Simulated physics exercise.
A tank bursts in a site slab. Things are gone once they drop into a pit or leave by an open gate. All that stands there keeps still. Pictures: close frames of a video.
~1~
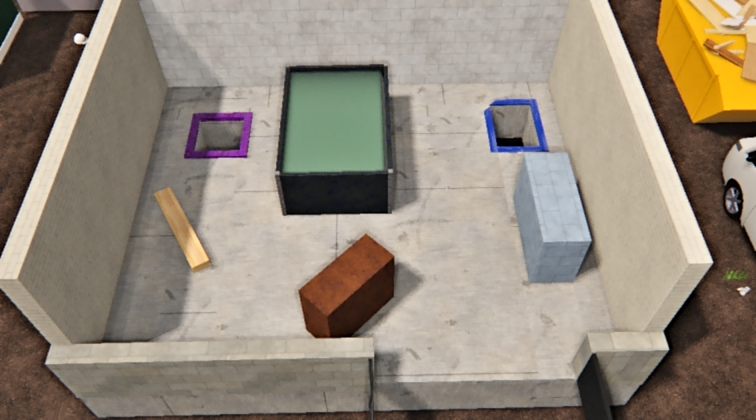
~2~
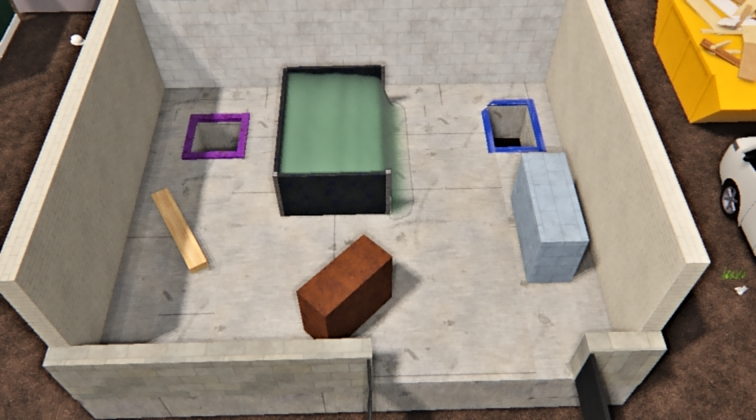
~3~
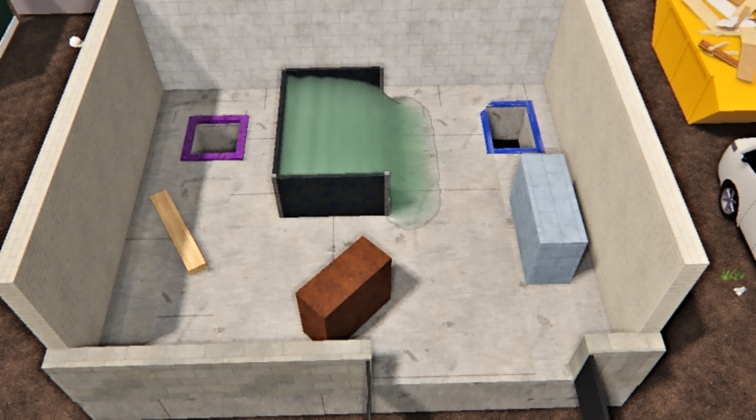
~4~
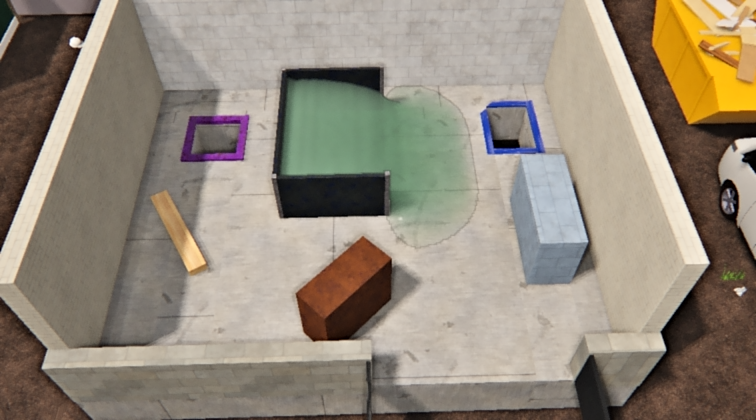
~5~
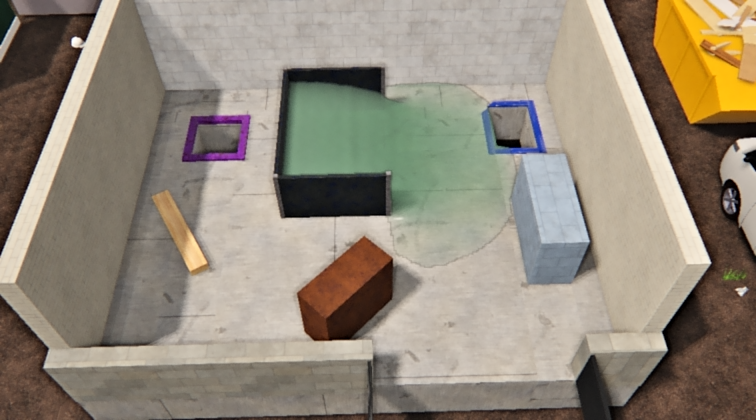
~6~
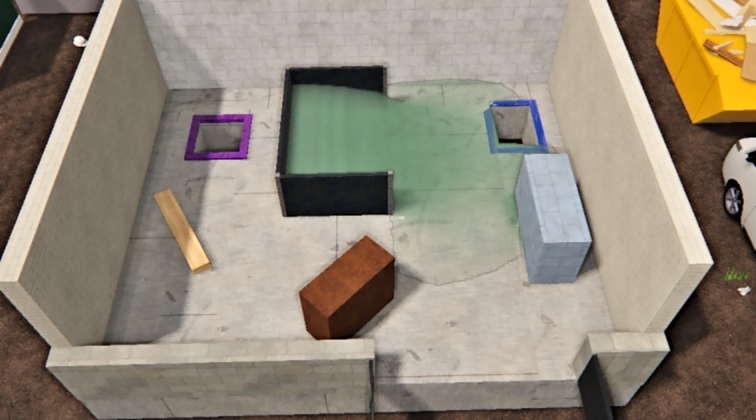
Green water pours from the dark tank's open right side and spreads across the slab.
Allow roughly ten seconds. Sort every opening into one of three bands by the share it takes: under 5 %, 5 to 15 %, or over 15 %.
The gate takes over 15 %; the blue pit takes over 15 %; the purple pit takes under 5 %.
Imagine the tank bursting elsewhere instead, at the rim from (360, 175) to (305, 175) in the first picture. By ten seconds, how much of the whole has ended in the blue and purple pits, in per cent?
Approximately, blue takes 6 % and purple takes 4 %.
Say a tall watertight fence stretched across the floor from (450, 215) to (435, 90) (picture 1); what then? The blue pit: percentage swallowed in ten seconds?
Result, blue pit: Some 10 percent of the total.
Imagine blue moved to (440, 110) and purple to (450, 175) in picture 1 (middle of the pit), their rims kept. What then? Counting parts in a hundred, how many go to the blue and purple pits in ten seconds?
Of the total, the blue pit holds 40 per cent and the purple pit 30 per cent.
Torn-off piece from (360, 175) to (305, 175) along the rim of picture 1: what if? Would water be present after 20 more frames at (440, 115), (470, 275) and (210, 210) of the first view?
Point 1: Unwetted; point 2: Inundated; point 3: Inundated.
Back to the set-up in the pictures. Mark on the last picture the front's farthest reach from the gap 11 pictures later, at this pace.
Look around (611, 360).
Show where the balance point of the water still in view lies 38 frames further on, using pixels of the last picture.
I'd put it at around (456, 212).
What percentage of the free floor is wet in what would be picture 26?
It comes out near 45 percent.
A moment on, water covers 35 % of the floor; the gate 0 %, the blue pit 11 %, the purple pit 0 %.
Next, water covers 40 % of the floor; the gate 2 %, the blue pit 24 %, the purple pit 0 %.
Then, water covers 45 % of the floor; the gate 8 %, the blue pit 42 %, the purple pit 0 %.
Later, water covers 50 % of the floor; the gate 16 %, the blue pit 54 %, the purple pit 0 %.
In the end, water covers 55 % of the floor; the gate 22 %, the blue pit 59 %, the purple pit 0 %.
